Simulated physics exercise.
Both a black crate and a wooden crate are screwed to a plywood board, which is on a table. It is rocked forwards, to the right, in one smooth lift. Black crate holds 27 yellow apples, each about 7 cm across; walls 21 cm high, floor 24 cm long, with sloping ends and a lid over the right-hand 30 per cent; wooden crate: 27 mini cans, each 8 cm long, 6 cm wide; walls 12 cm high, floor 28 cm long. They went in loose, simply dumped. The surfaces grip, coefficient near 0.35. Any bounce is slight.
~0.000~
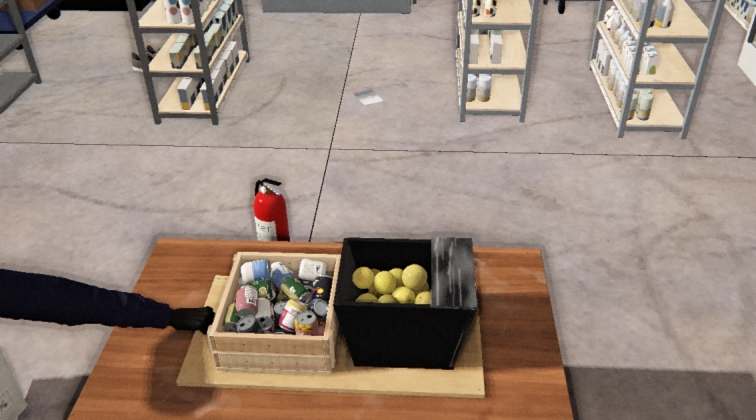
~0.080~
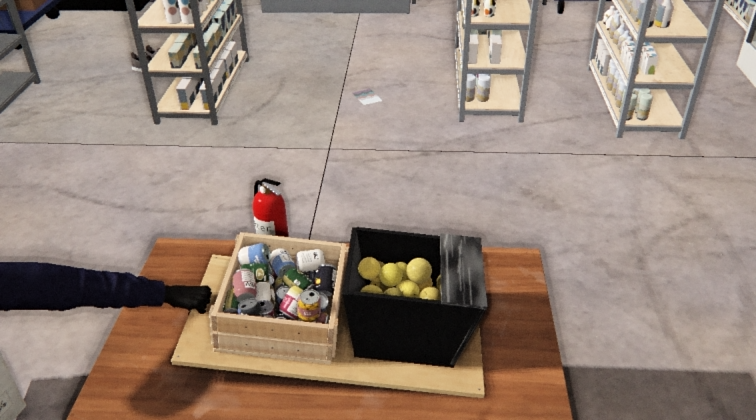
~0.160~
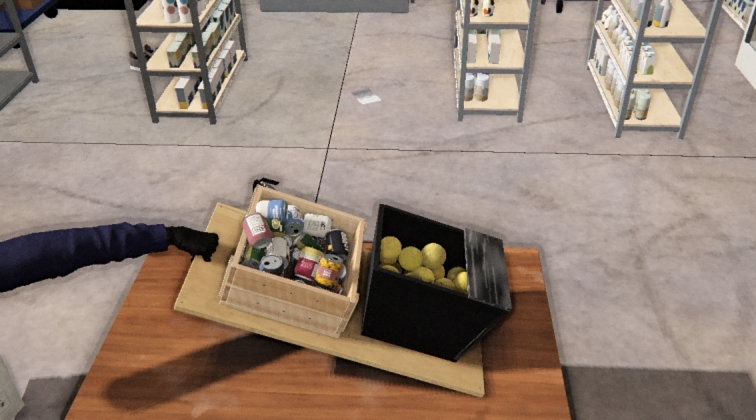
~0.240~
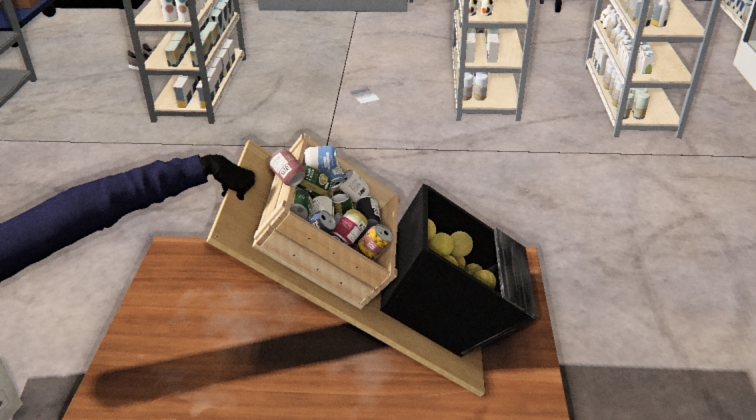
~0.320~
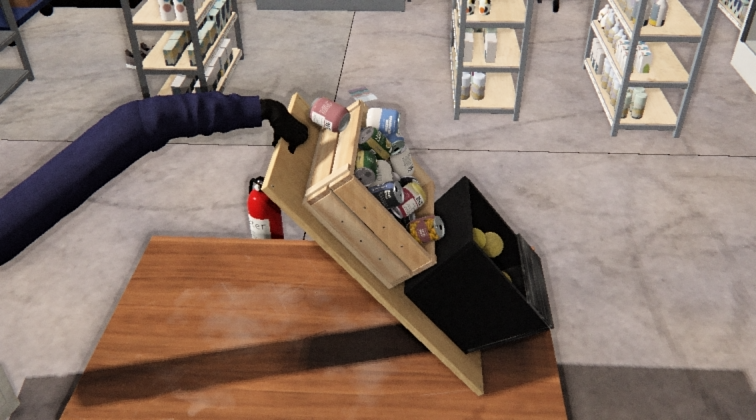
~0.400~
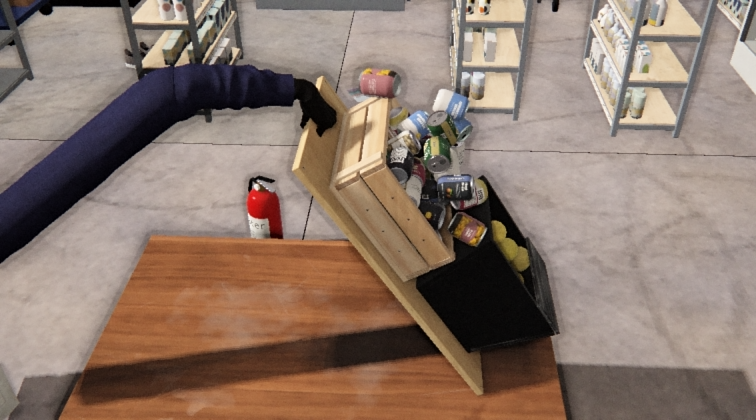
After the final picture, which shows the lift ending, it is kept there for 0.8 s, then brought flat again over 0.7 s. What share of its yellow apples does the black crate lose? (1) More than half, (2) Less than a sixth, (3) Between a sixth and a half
Less than a sixth.
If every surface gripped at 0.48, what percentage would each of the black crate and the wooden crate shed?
In that case the black crate sheds 0 per cent, while the wooden crate sheds 70 per cent.
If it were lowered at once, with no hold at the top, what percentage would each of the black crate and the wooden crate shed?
In that case you'd see black crate shed 0 percent of its load and wooden crate shed 80 percent.
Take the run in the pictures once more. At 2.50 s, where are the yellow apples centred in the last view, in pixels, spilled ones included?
Centre: Around (410, 304) px.
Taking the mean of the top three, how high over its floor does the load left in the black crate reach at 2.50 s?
About 19 cm.
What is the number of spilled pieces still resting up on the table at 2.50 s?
About 1 of them.
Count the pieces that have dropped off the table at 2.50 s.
About 20.
After 0.74 s, tilt 58°; 0 of 27 out of the black crate and 19 of 27 out of the wooden crate.
After 1.16 s, tilt 58°; 0 of 27 out of the black crate and 20 of 27 out of the wooden crate.
After 1.75 s, tilt 7°; 0 of 27 out of the black crate and 20 of 27 out of the wooden crate.
When it is over (at 2.50 s), 0 of 27 out of the black crate and 20 of 27 out of the wooden crate. Asked share, 0 of 27, 0 per cent.
